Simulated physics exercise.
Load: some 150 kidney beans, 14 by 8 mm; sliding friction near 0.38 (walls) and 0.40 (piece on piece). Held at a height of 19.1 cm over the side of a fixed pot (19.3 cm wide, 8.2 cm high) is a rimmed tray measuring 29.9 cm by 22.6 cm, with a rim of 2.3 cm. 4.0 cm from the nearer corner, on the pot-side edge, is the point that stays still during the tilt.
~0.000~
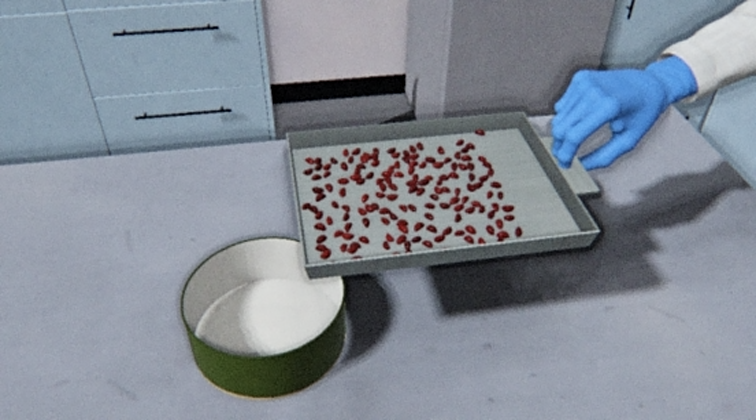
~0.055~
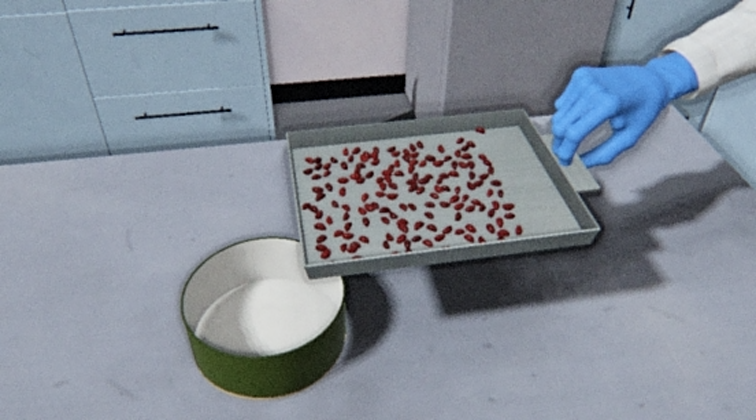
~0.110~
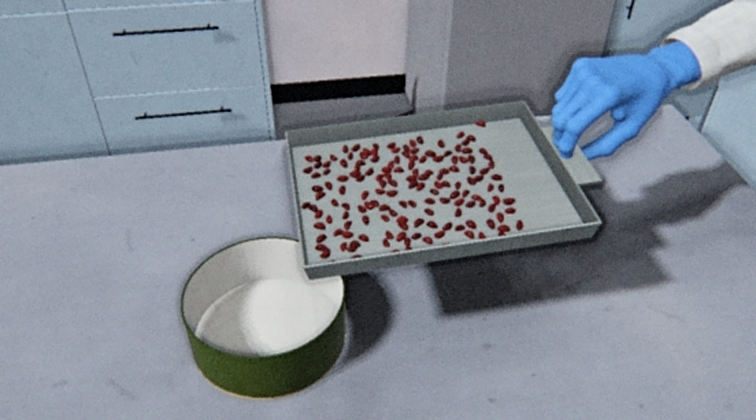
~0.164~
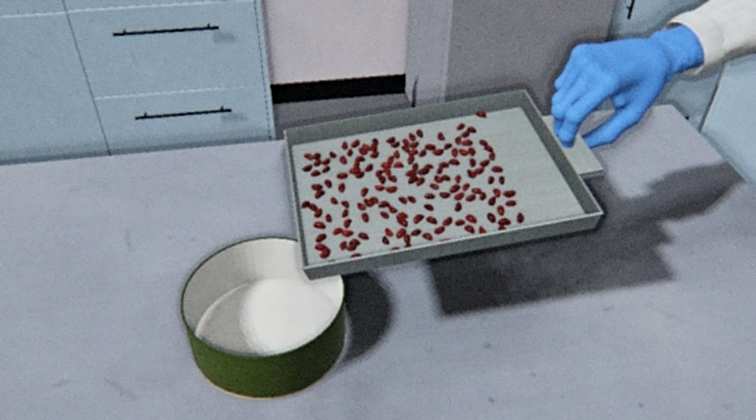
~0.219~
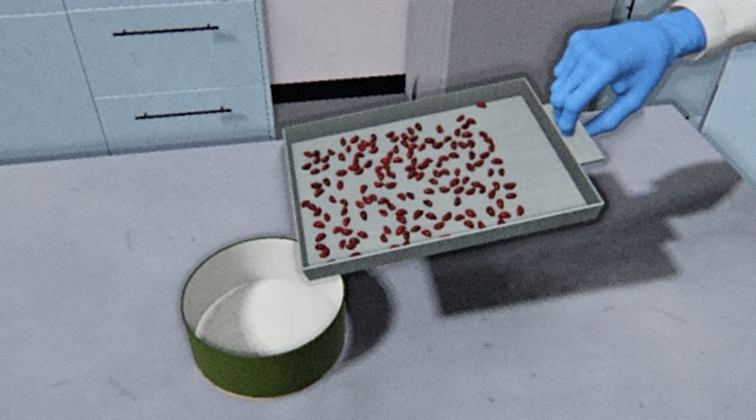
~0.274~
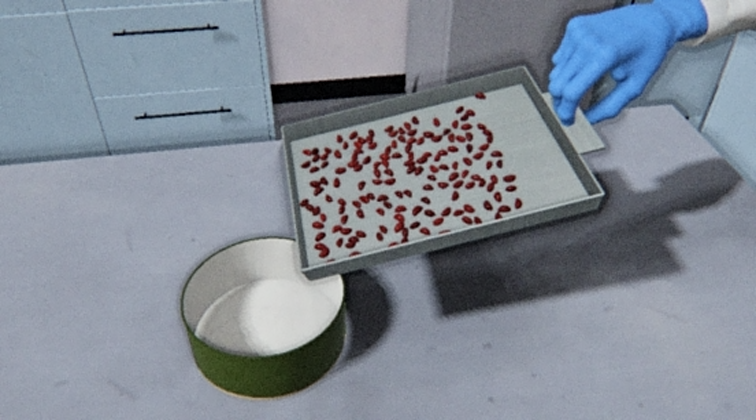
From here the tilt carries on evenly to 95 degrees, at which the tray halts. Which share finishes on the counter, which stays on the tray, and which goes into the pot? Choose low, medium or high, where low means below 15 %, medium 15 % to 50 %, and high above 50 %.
Shares - counter: Medium, tray: Low, pot: High.
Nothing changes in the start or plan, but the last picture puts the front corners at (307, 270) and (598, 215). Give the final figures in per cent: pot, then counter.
Pot 0, counter 100.
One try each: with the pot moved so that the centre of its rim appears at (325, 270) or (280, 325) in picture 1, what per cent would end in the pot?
First try around 5 %, second around 95 %.
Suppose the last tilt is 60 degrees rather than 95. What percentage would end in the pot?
Share in the pot: Around 5 %.
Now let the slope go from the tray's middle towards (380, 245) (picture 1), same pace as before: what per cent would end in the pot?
The share comes to about 0 in a hundred.
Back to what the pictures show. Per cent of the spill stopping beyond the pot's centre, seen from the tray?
That works out to about 60 percent.
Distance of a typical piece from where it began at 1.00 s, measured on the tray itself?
It has moved some 10 cm from its start.
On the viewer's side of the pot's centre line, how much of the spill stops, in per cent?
90 %.
After 1.00 s, tilt 51 degrees; the tray holds 100 %, the pot 0 %.
Then, at 1.48 s, tilt 77 degrees; the tray holds 90 %, the pot 5 %.
After 2.03 s, tilt 95 degrees; the tray holds 5 %, the pot 55 %.
In the end, at 3.2 s, counter 35 %, tray 0 %, pot 65 %.
